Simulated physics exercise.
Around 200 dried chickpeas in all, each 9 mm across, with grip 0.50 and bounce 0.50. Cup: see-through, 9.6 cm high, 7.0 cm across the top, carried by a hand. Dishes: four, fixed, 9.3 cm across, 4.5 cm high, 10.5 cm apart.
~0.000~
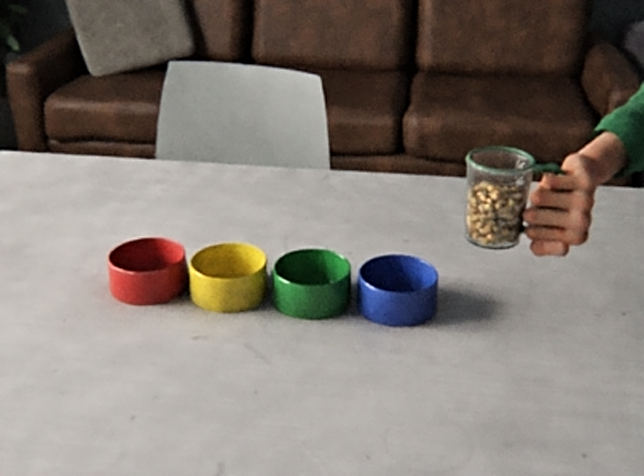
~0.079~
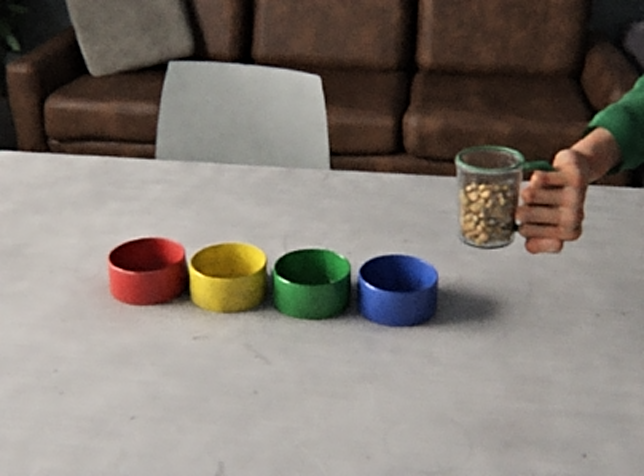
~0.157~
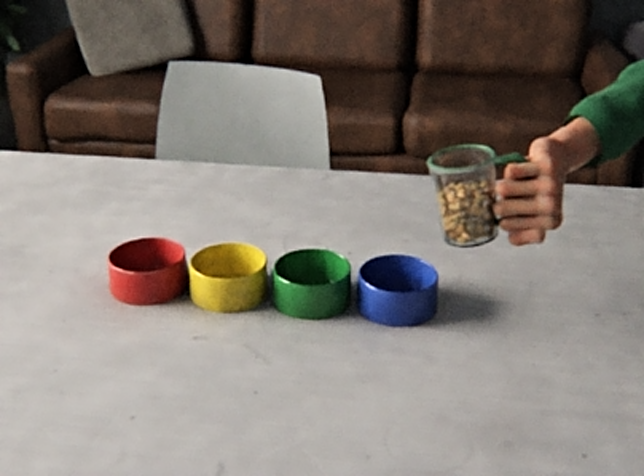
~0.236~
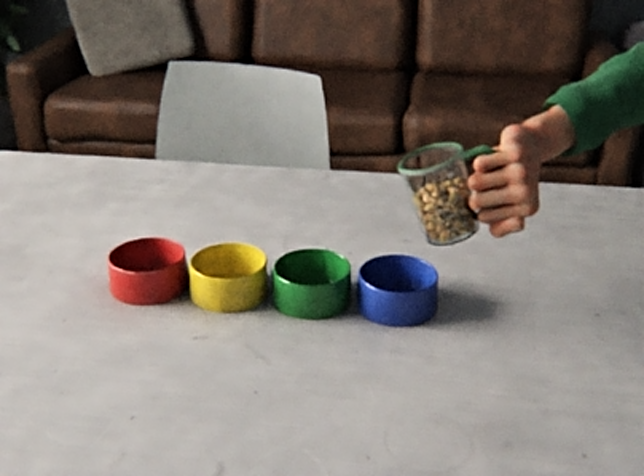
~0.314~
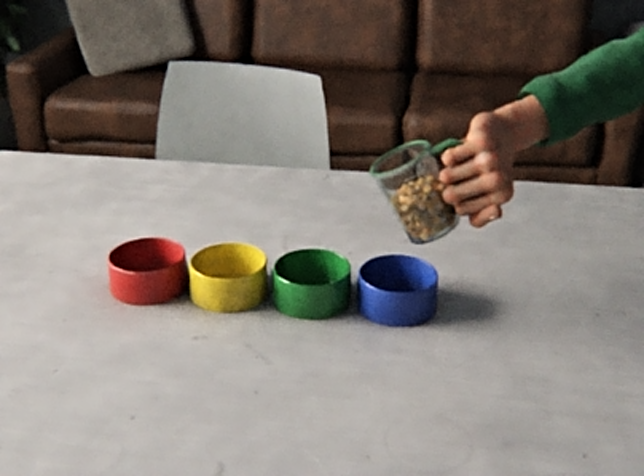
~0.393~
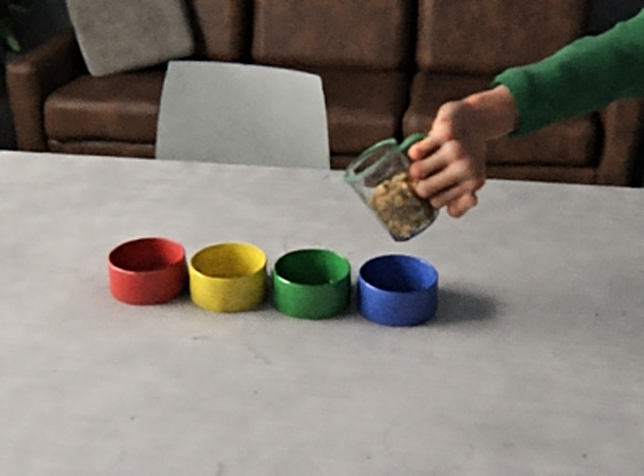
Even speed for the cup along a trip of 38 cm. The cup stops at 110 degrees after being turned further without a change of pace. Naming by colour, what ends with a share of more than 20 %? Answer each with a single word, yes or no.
Red yes, blue no, green no, yellow no, counter yes.
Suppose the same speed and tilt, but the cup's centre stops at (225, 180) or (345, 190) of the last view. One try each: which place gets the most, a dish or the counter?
Red, then green.
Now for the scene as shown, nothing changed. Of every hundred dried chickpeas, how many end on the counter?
The share comes to some 45 percent.
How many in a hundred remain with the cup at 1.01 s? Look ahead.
Reading: Approx. 100 %.
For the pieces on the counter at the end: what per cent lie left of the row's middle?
I'd say near 100 percent.
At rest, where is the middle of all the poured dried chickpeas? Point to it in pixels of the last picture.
Estimated resting centre: Around (126, 277).
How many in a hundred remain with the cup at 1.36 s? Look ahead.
Close to 25 per cent of the load, I'd guess.
After 0.76 s, tilt 76 degrees; cup holds 100 %.
After 1.01 s, tilt 104 degrees; cup holds 100 %.
Then, at 1.36 s, tilt 110 degrees; cup holds 25 %, red 30 %.
By 2.3 s all is still; red 55 %, blue 0 %, green 0 %, yellow 0 %, counter 45 %.
